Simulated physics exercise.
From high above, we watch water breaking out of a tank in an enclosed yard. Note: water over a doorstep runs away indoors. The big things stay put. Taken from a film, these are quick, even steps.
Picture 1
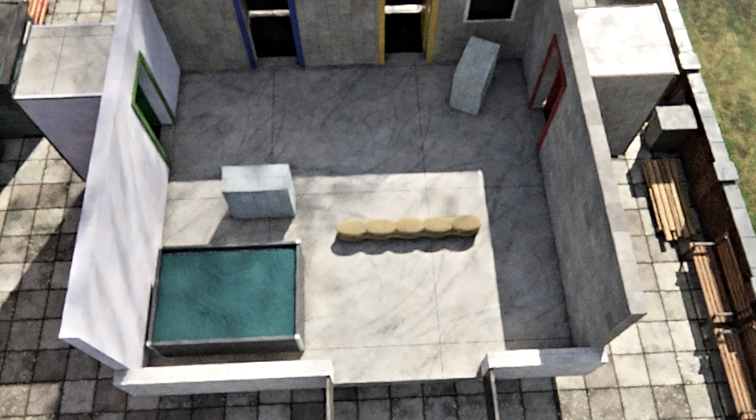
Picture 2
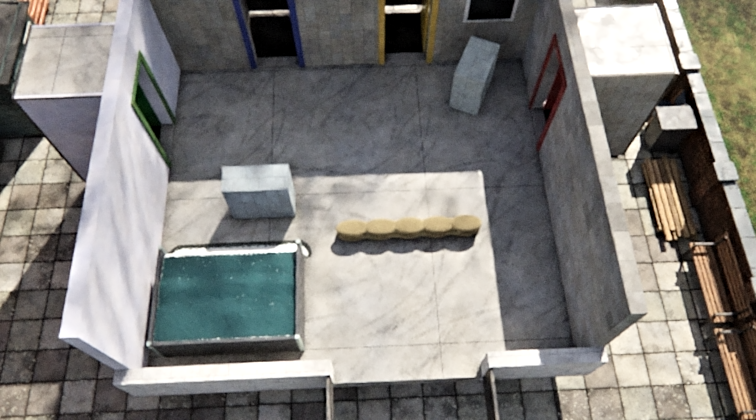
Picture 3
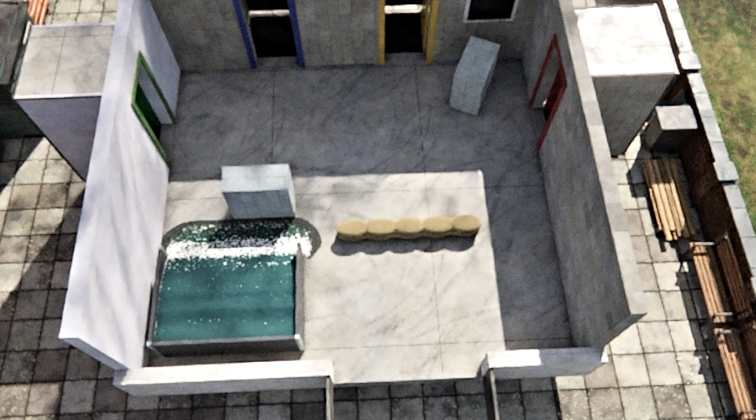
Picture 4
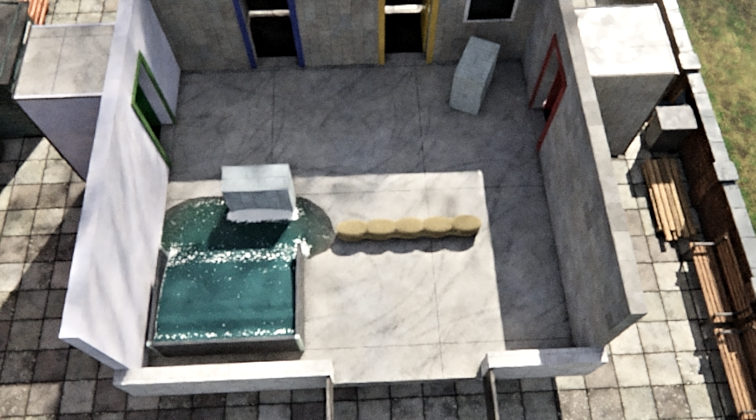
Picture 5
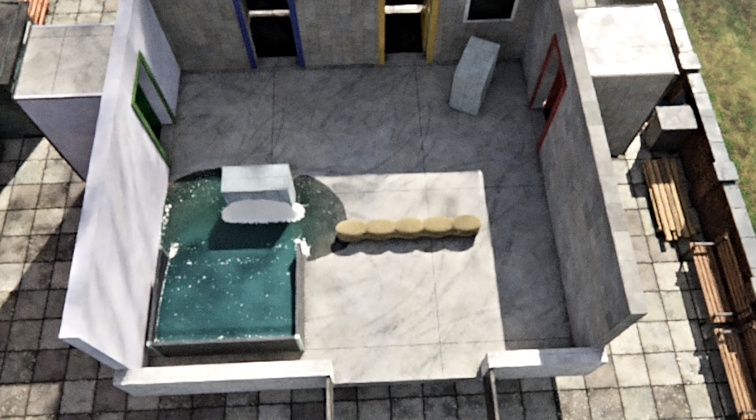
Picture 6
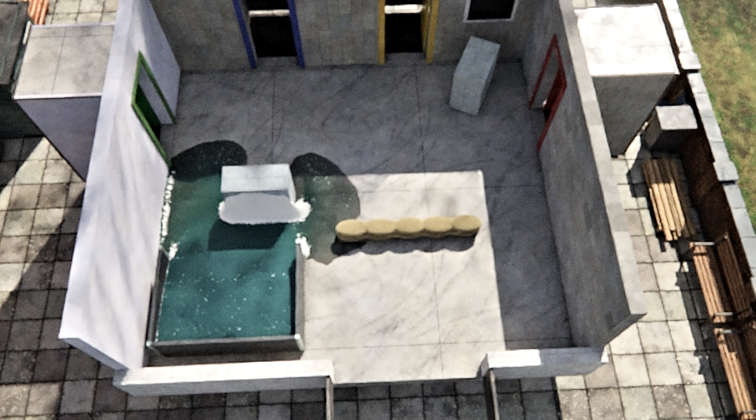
The clip opens on a high view of a walled yard, with still teal water in a tank at lower left. Water breaks over the tank's far side in a foaming edge, spreads to a pale block, then flows around both its sides, leaving dark, wet patches on the floor beyond.
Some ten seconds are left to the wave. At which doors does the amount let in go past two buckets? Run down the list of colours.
Outcome: Yellow door: More than two buckets, red door: More than two buckets, green door: More than two buckets, blue door: More than two buckets.
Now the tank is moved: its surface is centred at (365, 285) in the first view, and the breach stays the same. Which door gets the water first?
Answer: The door marked blue.
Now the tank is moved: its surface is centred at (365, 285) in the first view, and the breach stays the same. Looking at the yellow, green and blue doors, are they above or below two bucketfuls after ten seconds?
Here's what I see: The yellow door gets beyond it, while the green door never reaches it and the blue door gets beyond it.
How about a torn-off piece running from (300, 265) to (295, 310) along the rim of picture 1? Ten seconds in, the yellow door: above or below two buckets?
The yellow door stays within the limit.
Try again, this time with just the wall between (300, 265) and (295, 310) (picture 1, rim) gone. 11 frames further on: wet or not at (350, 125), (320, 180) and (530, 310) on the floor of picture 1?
Log: Point 1 unreached; point 2 unreached; point 3 inundated.
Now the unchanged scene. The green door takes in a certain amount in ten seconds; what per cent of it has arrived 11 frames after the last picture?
That share would be near 55 %.
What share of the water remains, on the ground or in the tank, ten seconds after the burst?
Around 84 percent.
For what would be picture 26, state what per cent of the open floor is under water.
About 70 %.
A moment on, water covers 30 % of the floor; the yellow door not reached, the red door not reached, the green door wet at the sill, nothing in, the blue door not reached.
Next, water covers 55 % of the floor; the yellow door wet at the sill, nothing in, the red door not reached, the green door over two buckets in, the blue door under two buckets in.
Then, water covers 70 % of the floor; the yellow door under two buckets in, the red door under two buckets in, the green door over two buckets in, the blue door over two buckets in.
Later, water covers 80 % of the floor; the yellow door over two buckets in, the red door over two buckets in, the green door over two buckets in, the blue door far over two buckets in.
In the end, water covers 90 % of the floor; the yellow door far over two buckets in, the red door over two buckets in, the green door over two buckets in, the blue door far over two buckets in.
